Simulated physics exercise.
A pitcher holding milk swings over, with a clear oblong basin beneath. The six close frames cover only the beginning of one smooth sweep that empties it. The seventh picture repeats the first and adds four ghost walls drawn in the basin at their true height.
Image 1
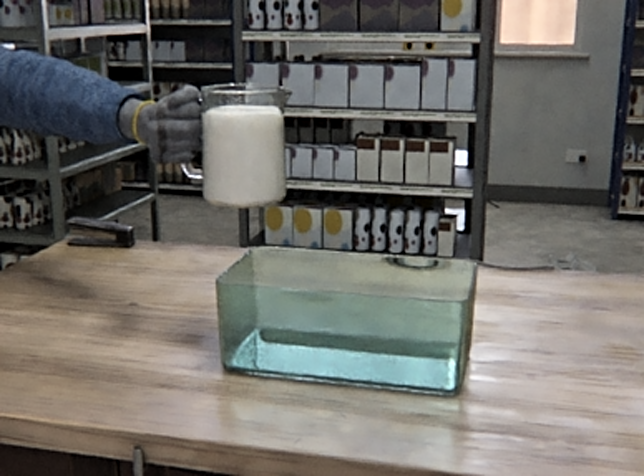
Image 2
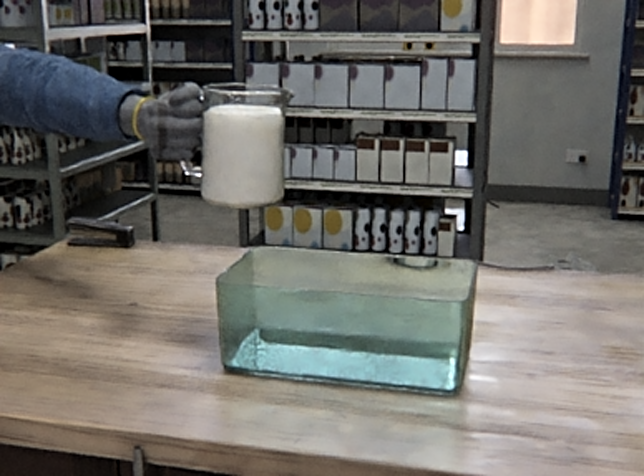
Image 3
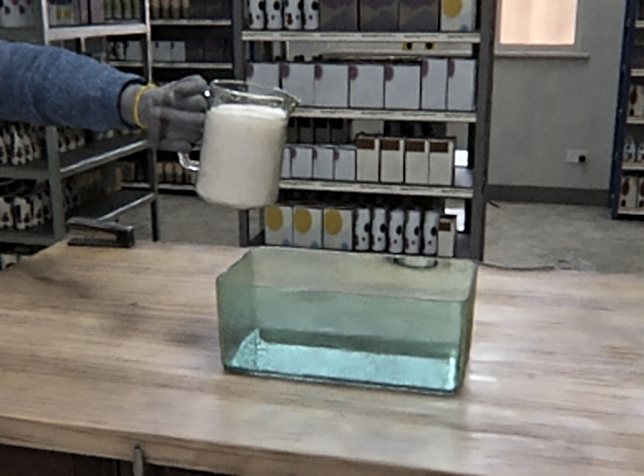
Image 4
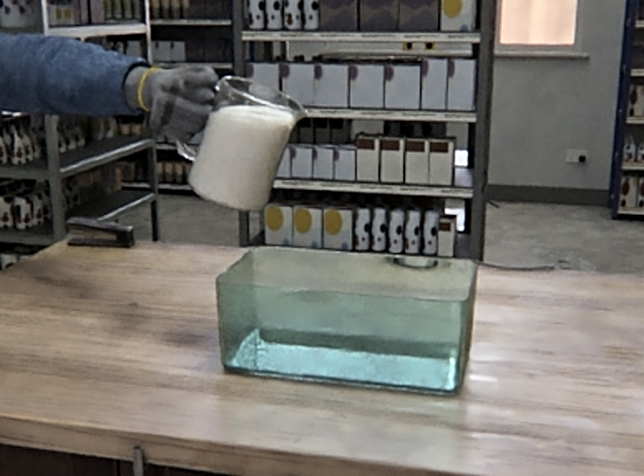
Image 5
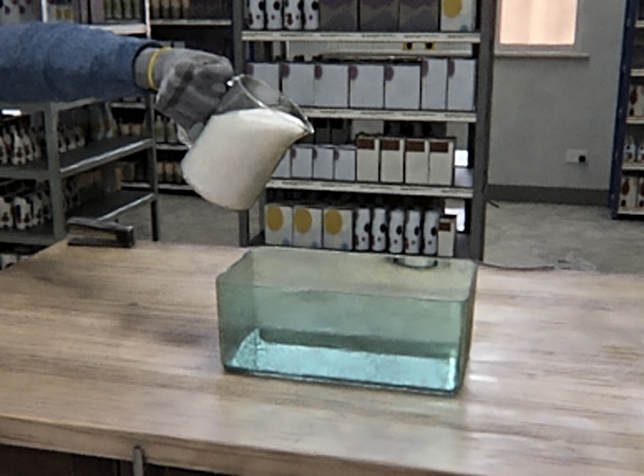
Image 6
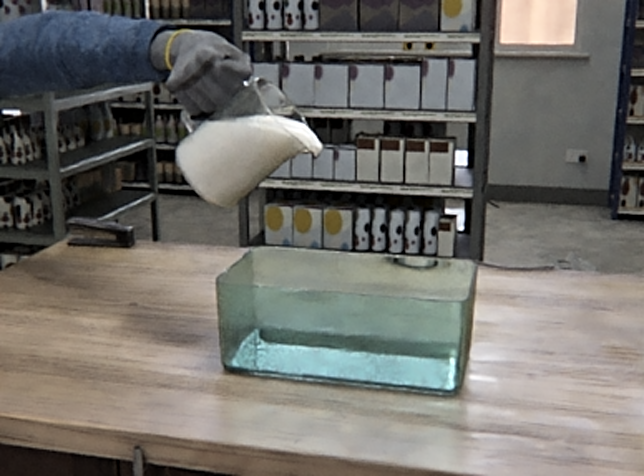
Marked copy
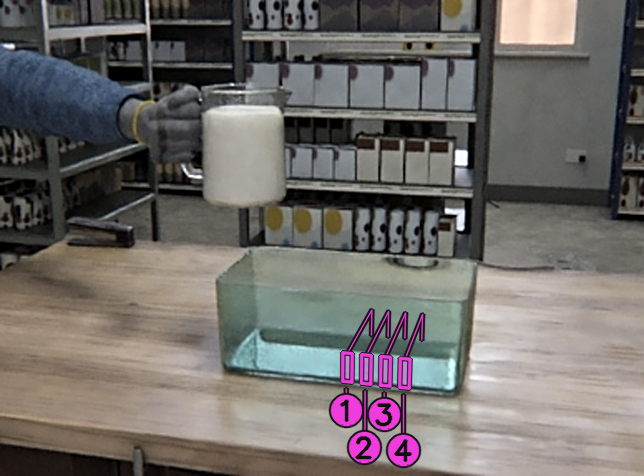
In a storeroom, a gloved hand tilts a pitcher of milk rightward above a clear basin.
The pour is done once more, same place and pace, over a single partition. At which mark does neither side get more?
1 beats the others.
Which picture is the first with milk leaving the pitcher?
In picture 6.
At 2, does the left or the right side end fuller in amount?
More ends on the left.
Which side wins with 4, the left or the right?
The left one.
On the marked copy, 1 at (346, 388); 2 at (365, 390); 3 at (384, 392); 4 at (403, 394).
If 1 is chosen, about 46 % ends left of the wall and 53 % right of it.
If 2 is chosen, about 77 % ends left of the wall and 15 % right of it; 8 % is lost outside.
If 3 is chosen, about 88 % ends left of the wall and 7 % right of it; 5 % is lost outside.
If 4 is chosen, about 85 % ends left of the wall and 10 % right of it; 5 % is lost outside.
